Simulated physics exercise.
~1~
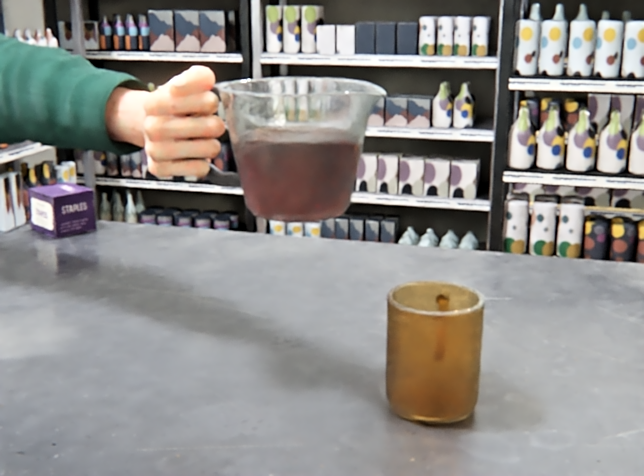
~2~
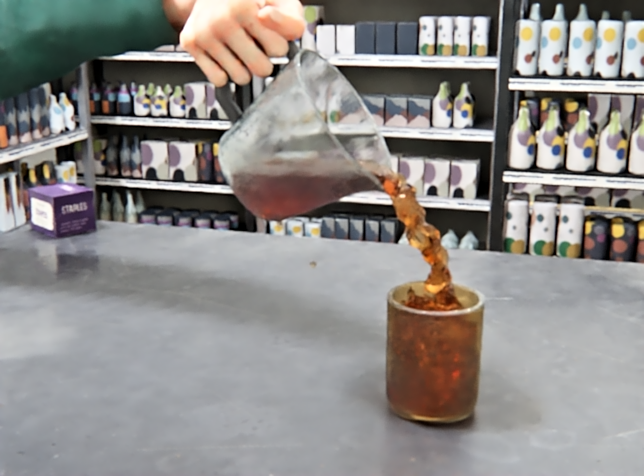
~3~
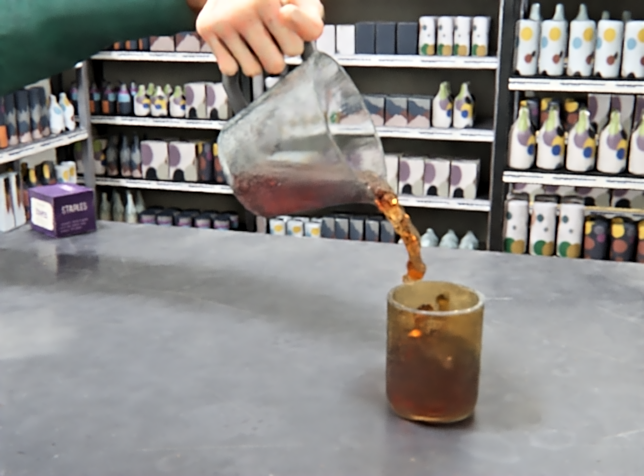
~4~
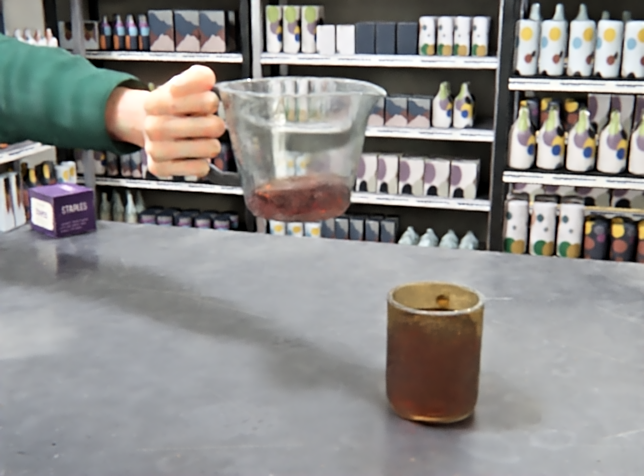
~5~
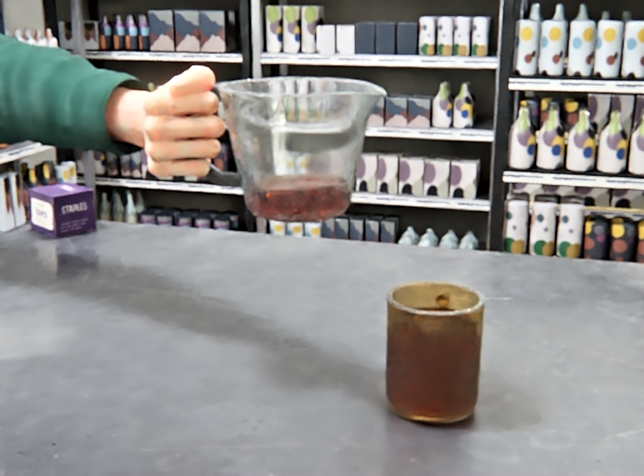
At first, a hand in a green sleeve holds a clear measuring jug of dark reddish-brown tea above a gray counter, to the left of an empty amber mug, with shelves of bottles and boxes behind. The hand lifts the jug and tips it steeply to the right, sending a twisting amber stream into the mug. With the jug tilted steeply, a narrower stream keeps falling as the tea rises inside the mug. The hand then levels the jug and brings it back to its starting position. It ends held still, with a little tea left, beside the well-filled mug.
